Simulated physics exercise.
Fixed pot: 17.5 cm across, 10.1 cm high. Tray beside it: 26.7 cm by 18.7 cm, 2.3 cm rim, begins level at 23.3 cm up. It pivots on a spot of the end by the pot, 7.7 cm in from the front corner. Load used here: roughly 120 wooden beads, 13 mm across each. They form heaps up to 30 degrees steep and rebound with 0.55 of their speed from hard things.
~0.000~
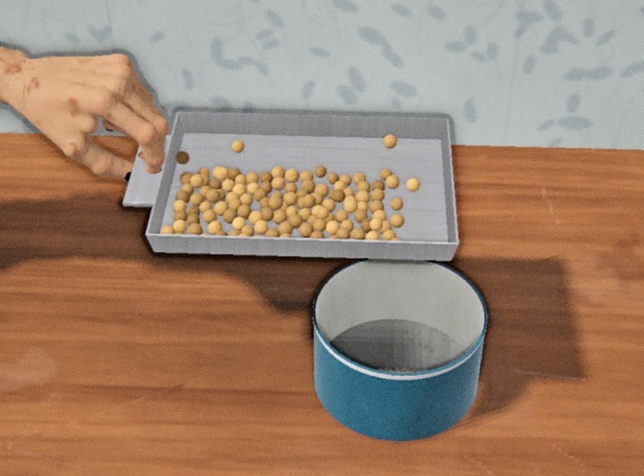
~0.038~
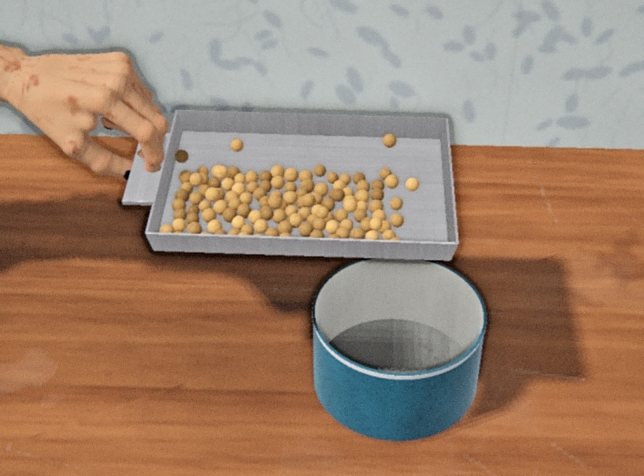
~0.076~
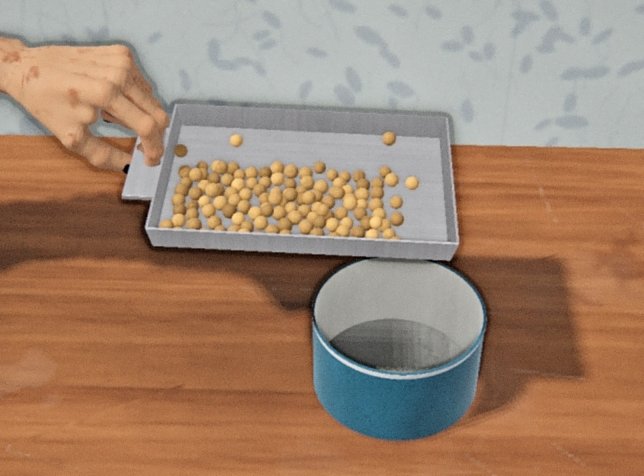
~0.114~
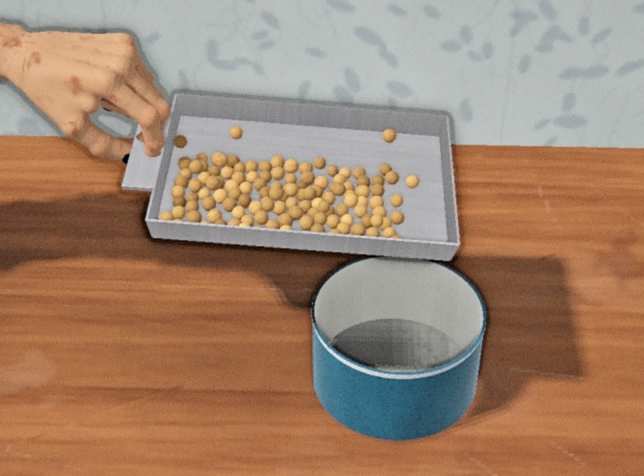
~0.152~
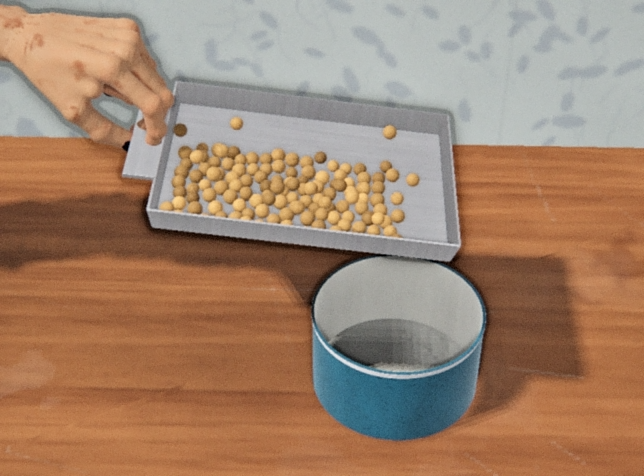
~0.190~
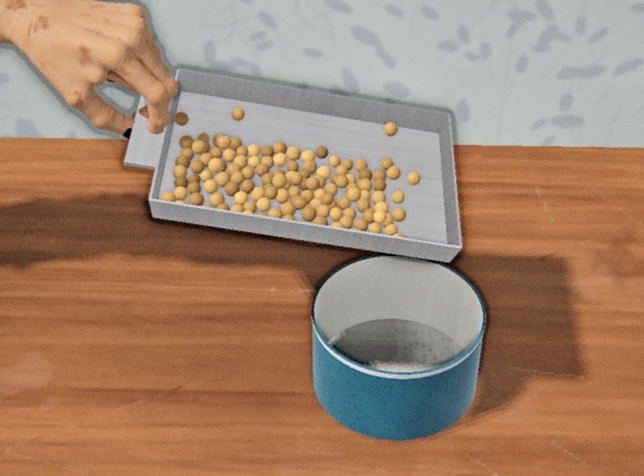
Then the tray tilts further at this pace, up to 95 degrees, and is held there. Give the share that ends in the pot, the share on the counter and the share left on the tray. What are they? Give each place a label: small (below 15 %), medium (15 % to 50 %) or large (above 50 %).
Shares by place: Pot small, counter large, left on the tray small.
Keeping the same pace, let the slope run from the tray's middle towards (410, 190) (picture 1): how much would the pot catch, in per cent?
Around 0 percent of them.
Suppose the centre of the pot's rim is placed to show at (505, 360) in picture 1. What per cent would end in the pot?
I'd expect near 90 per cent.
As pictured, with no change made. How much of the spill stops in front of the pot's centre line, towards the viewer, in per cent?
Roughly 80 percent of the spill.
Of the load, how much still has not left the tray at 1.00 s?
About 90%.
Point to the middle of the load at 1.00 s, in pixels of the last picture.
At that time the load is centred around (442, 192).
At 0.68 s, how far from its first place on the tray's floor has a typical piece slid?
Roughly 7 cm.
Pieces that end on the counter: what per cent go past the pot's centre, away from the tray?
Roughly 90 percent of the spill.
After 0.68 s, tilt 51 degrees; the tray holds 100 %, the pot 0 %.
Then, at 1.00 s, tilt 78 degrees; the tray holds 90 %, the pot 0 %.
Then, at 1.42 s, tilt 95 degrees; the tray holds 25 %, the pot 0 %.
By 2.6 s all is still; pot 0 %, counter 100 %, tray 0 %.
